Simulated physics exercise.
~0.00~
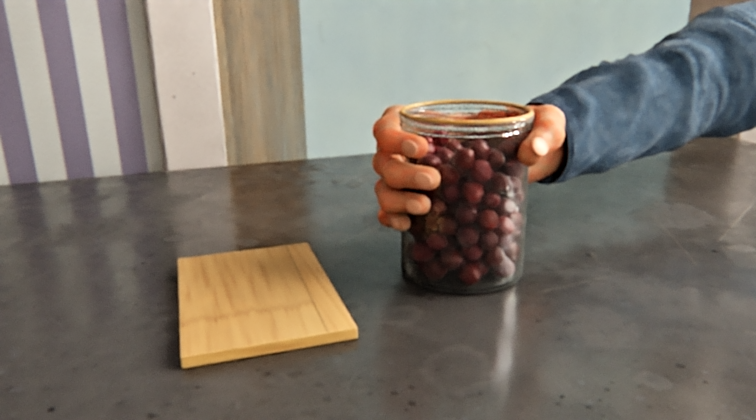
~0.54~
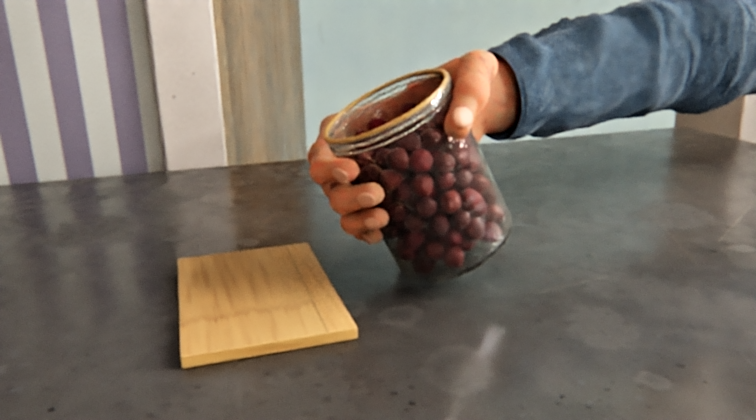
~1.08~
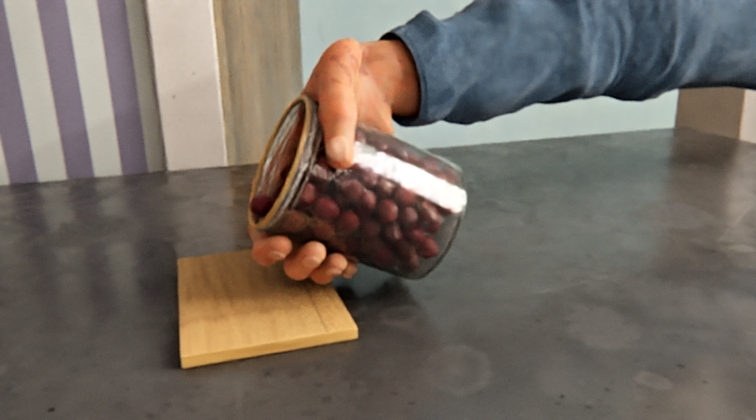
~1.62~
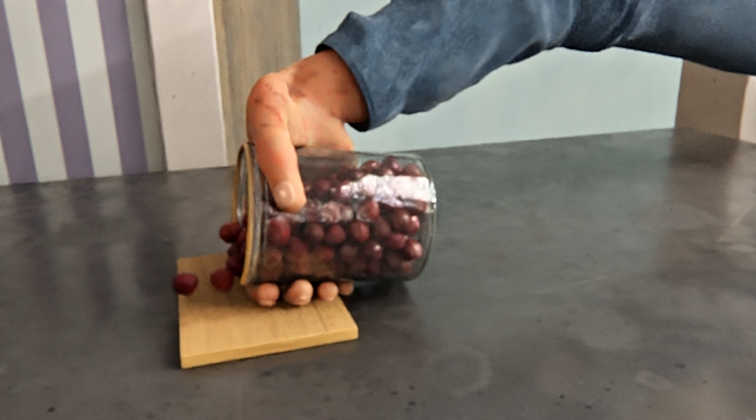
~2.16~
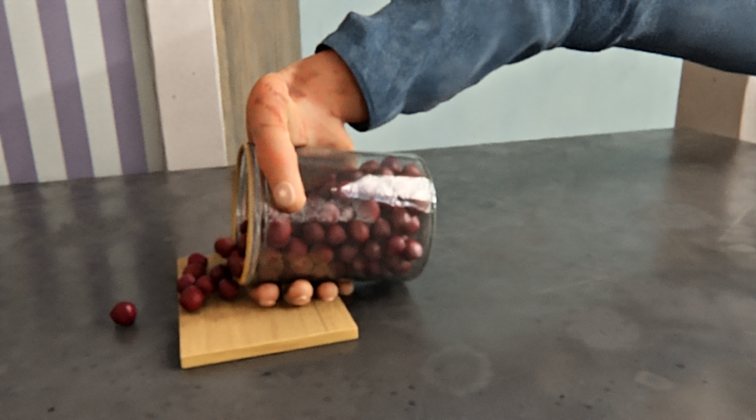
The video shows a hand lifting an open glass jar of dark red berries from a gray counter and tipping it leftward onto its side against a wooden block, until some berries spill over the rim onto the block and one lands on the counter.
